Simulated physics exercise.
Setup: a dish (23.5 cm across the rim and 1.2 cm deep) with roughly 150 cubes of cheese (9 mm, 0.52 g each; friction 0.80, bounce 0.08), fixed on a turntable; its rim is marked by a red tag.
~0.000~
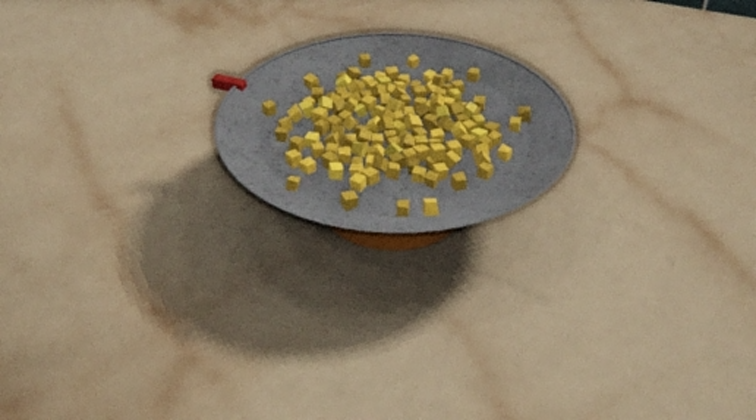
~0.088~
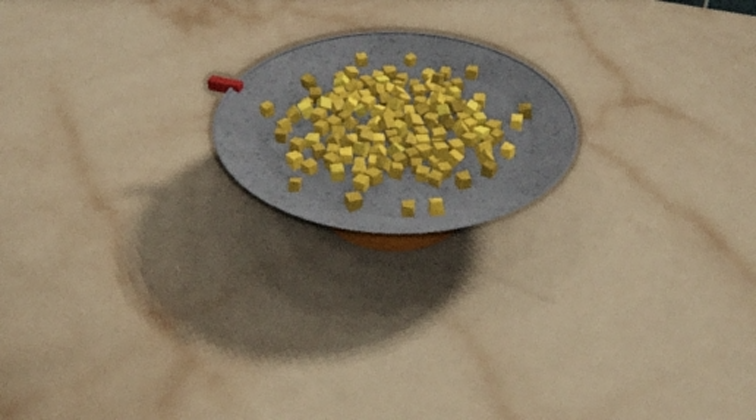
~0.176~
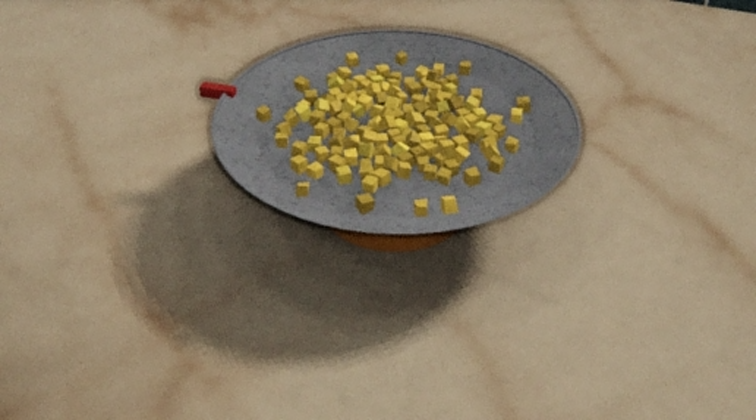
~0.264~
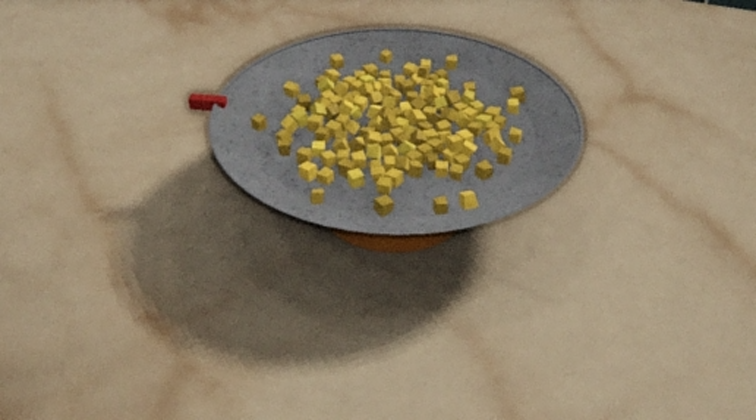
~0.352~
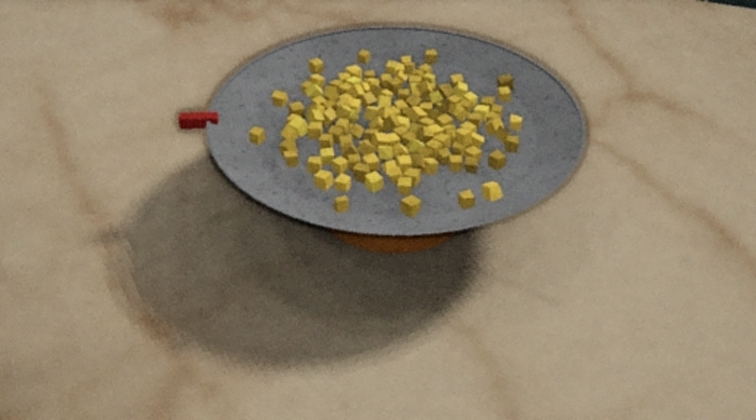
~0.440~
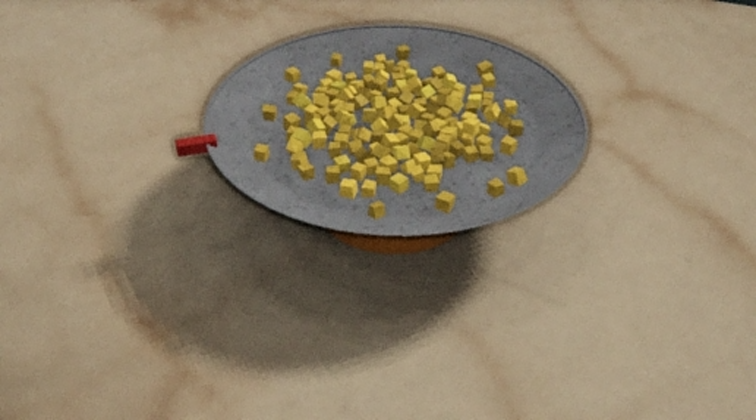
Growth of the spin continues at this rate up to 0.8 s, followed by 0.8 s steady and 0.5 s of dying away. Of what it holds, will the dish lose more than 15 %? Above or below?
It comes out below.
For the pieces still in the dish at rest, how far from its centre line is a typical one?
Estimate: Close to 5.0 cm.
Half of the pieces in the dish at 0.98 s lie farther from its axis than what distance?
Reading: Near 5.0 cm.
After 0.98 s, dish 100 %; middle of the pieces not yet landed near (393, 121).
After 1.44 s, dish 100 %; middle of the pieces not yet landed near (397, 120).
Then, at 1.85 s, dish 100 %; middle of the pieces not yet landed near (395, 119).
Then, at 2.25 s, dish 100 %; middle of the pieces not yet landed near (394, 119).
In the end, at 2.5 s, dish 100 %.
